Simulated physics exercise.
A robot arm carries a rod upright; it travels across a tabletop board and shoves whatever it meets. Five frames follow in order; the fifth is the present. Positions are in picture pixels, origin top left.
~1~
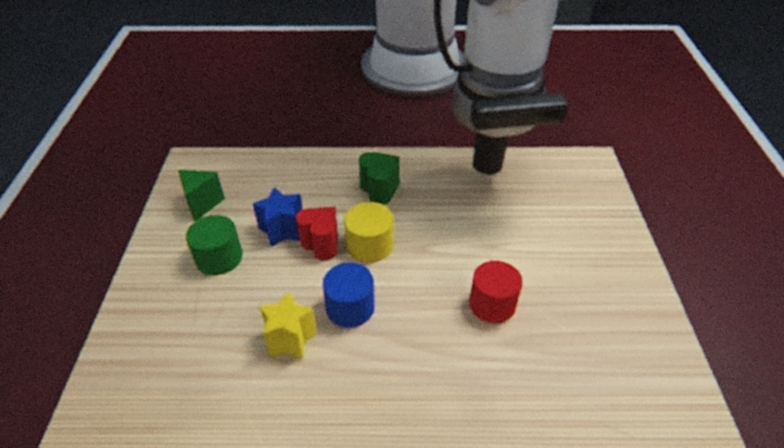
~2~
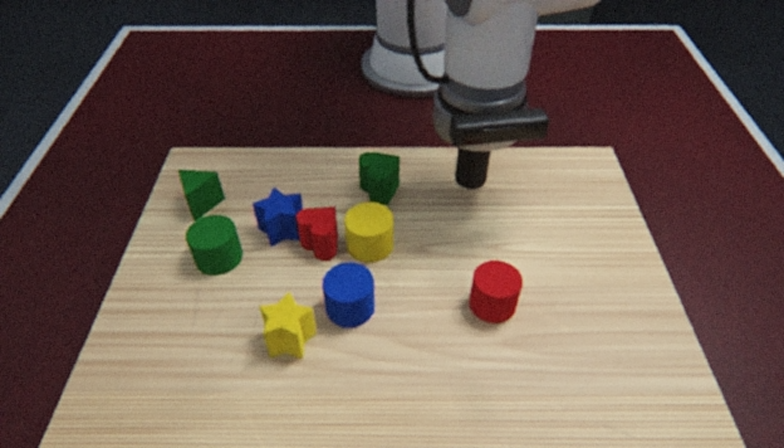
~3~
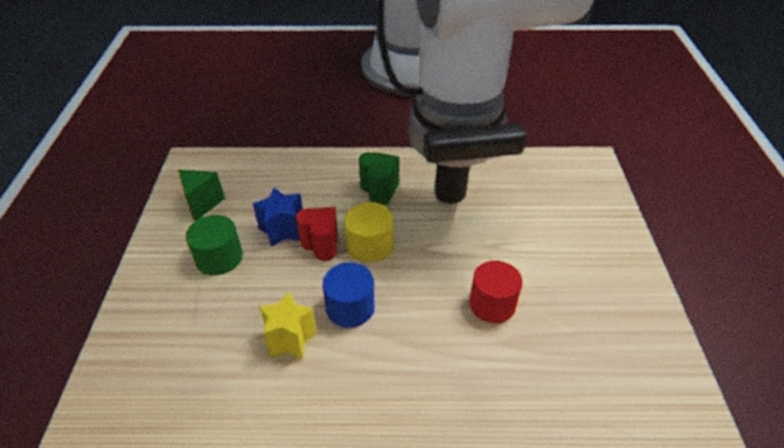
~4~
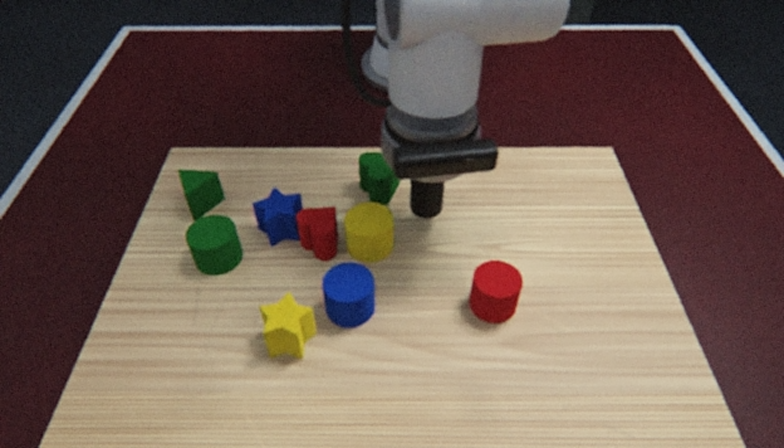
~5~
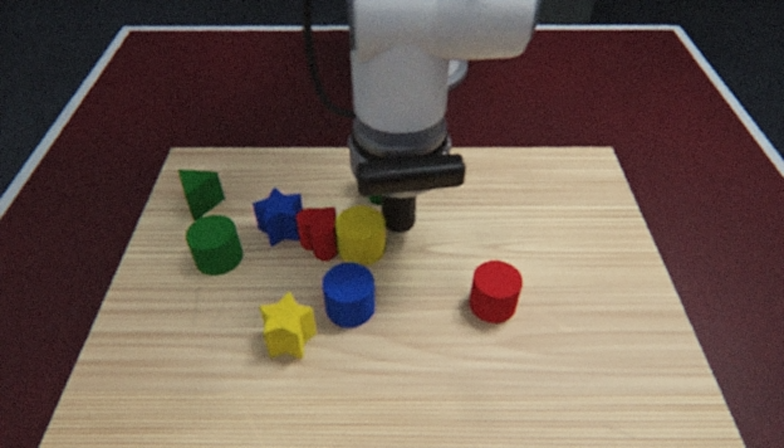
On a wooden board scattered with colored blocks, a robot arm swept its dark rod down and to the left from the back, then nudged the yellow round block slightly left toward the red one.
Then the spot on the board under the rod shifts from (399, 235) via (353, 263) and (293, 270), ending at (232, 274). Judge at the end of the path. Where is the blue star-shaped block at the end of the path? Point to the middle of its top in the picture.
It will end up at (259, 194).
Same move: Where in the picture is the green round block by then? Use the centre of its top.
Expect it around (191, 225).
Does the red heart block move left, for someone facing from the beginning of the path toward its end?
That would be a no.
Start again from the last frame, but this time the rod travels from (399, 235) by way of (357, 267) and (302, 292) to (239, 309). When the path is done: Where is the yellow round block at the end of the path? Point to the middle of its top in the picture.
At the end it should sit near (186, 276).
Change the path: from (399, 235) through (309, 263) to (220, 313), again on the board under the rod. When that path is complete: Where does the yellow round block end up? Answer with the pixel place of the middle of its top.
The centre of its top will be at (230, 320).
The first path, step by step. One third of the way, rod (352, 249); blue star-shaped block (265, 198), turned 35° clockwise; red heart block (277, 230), turned 45° clockwise; yellow round block (308, 249).
Two thirds of the way, rod (289, 256); blue star-shaped block (261, 195), turned 50° clockwise; red heart block (261, 229), turned 45° clockwise; yellow round block (252, 271).
At the end, rod (227, 260); green round block (191, 225); blue star-shaped block (259, 194), turned 60° clockwise; red heart block (237, 221), turned 75° clockwise; yellow round block (224, 283).
